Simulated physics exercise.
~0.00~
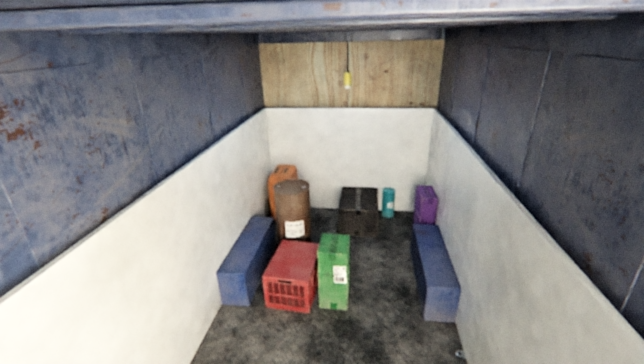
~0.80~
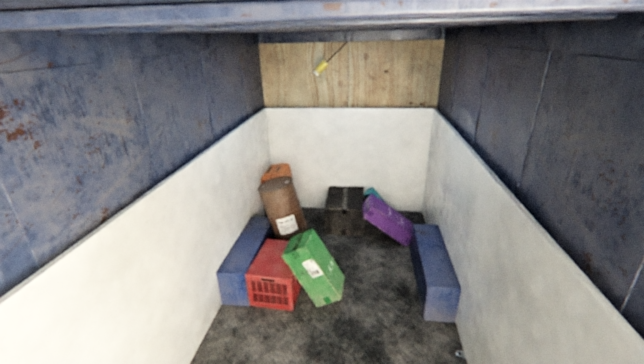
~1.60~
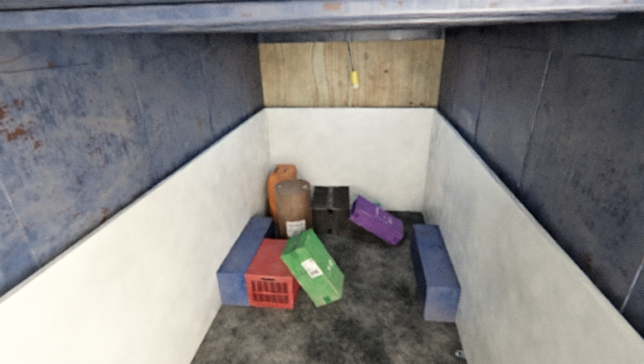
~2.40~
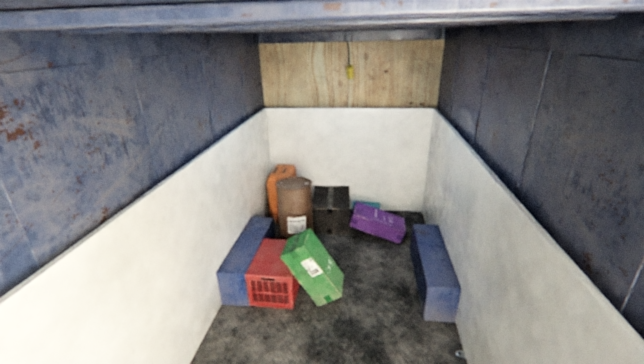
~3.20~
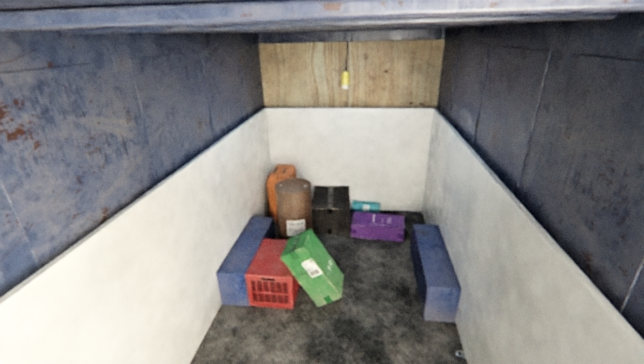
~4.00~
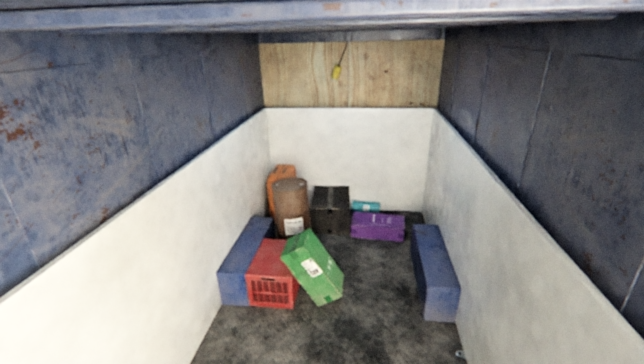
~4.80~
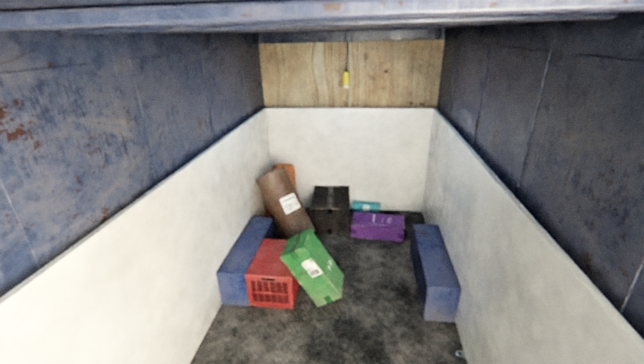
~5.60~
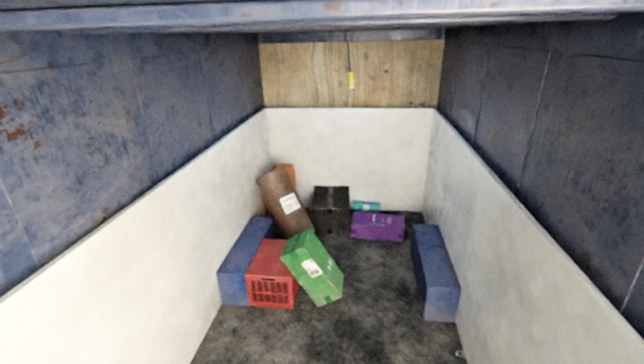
A purple box topples left in the van, the green box tilts, and the brown drum ends leaning.
